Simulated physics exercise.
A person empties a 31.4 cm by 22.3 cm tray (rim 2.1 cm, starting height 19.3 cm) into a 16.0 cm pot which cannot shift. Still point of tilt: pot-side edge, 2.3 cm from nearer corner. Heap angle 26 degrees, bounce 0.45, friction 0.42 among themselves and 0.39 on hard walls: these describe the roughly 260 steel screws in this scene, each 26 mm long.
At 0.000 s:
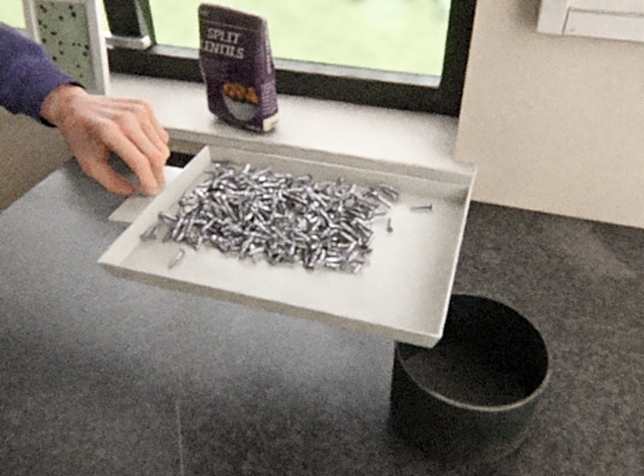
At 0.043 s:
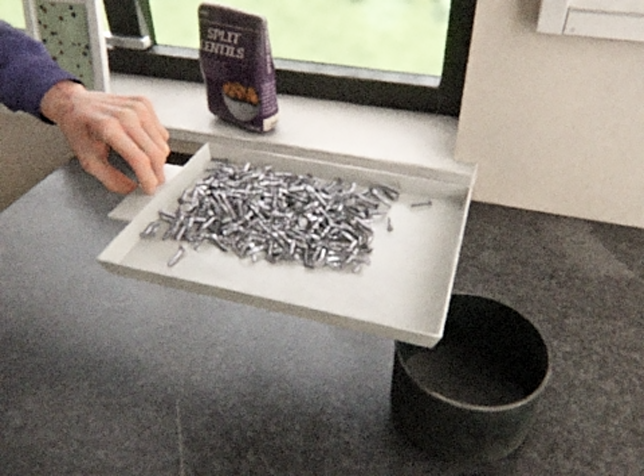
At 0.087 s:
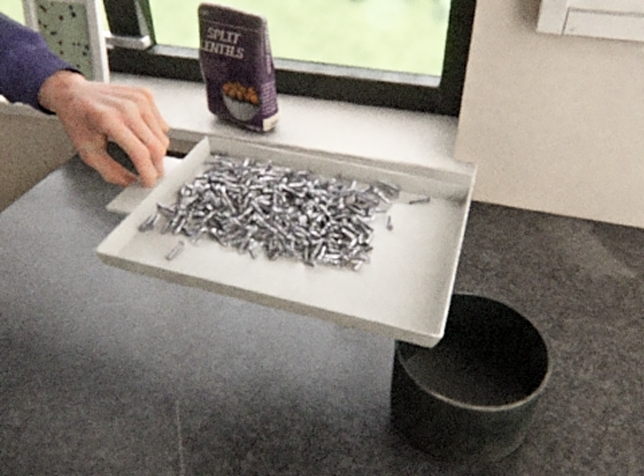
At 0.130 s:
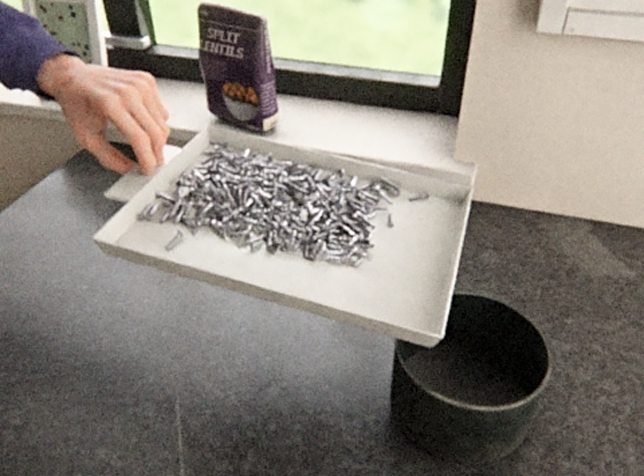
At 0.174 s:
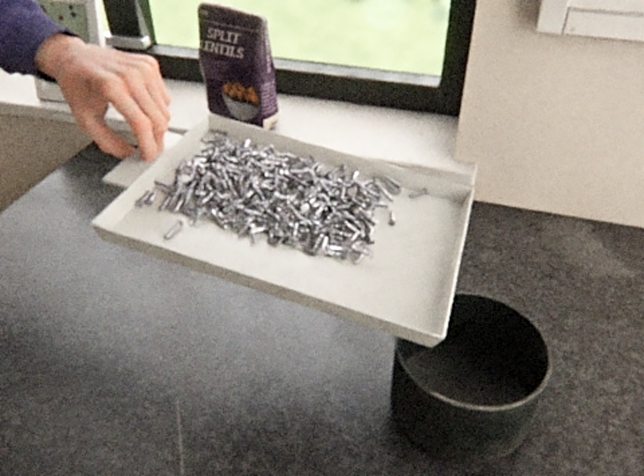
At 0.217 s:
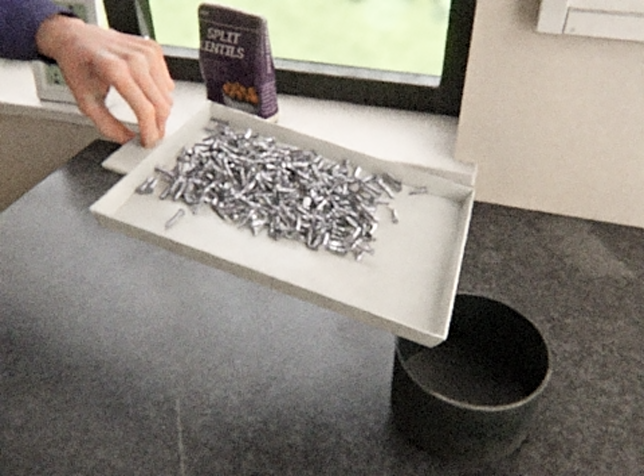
On a dark countertop by a window, a hand in a purple sleeve raised the left side of a white tray of small metal screws, tilting it slightly toward a black pot on the right.
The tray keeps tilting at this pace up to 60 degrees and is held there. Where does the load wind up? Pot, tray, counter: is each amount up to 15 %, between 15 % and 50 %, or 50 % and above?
Pot: Between 15 % and 50 %; tray: Between 15 % and 50 %; counter: Between 15 % and 50 %.
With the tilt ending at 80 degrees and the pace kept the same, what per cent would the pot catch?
I'd say close to 55 percent.
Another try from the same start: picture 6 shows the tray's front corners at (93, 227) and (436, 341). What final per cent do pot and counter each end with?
Pot: 0, counter: 85.
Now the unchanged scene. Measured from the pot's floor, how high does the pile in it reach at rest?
About 2.0 cm.
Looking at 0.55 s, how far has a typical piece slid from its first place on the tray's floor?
About 3 cm.
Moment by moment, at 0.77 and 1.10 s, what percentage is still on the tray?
Roughly 100 then 35.
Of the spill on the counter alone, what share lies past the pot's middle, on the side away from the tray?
I reckon around 90 per cent.
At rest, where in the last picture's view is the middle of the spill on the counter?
(519, 339), roughly.
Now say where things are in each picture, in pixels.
Tray tilt 0 degrees, front corners at (105, 258) and (434, 330); middle of the pieces at (280, 208); pot at (472, 345), in the first picture.
Tray tilt 1 degrees, front corners at (105, 256) and (434, 330); middle of the pieces at (280, 206), in the second picture.
Tray tilt 2 degrees, front corners at (103, 248) and (435, 330); middle of the pieces at (280, 202), in the third picture.
Tray tilt 5 degrees, front corners at (101, 236) and (436, 331), lowest corner right back; middle of the pieces at (280, 196), in the fourth picture.
Tray tilt 8 degrees, front corners at (100, 222) and (438, 331), lowest corner right back; middle of the pieces at (281, 188), in the fifth picture.
Tray tilt 11 degrees, front corners at (100, 207) and (439, 331), lowest corner right back; middle of the pieces at (283, 181); pot at (472, 345). Its pace works out near 70 degrees a second, in the sixth picture.
Then, at 0.55 s, tilt 35 degrees; the tray holds 100 %, the pot 0 %.
After 0.77 s, tilt 51 degrees; the tray holds 100 %, the pot 0 %.
Then, at 1.10 s, tilt 60 degrees; the tray holds 35 %, the pot 30 %.
At rest (2.3 s), pot 35 %, tray 35 %, counter 30 %.
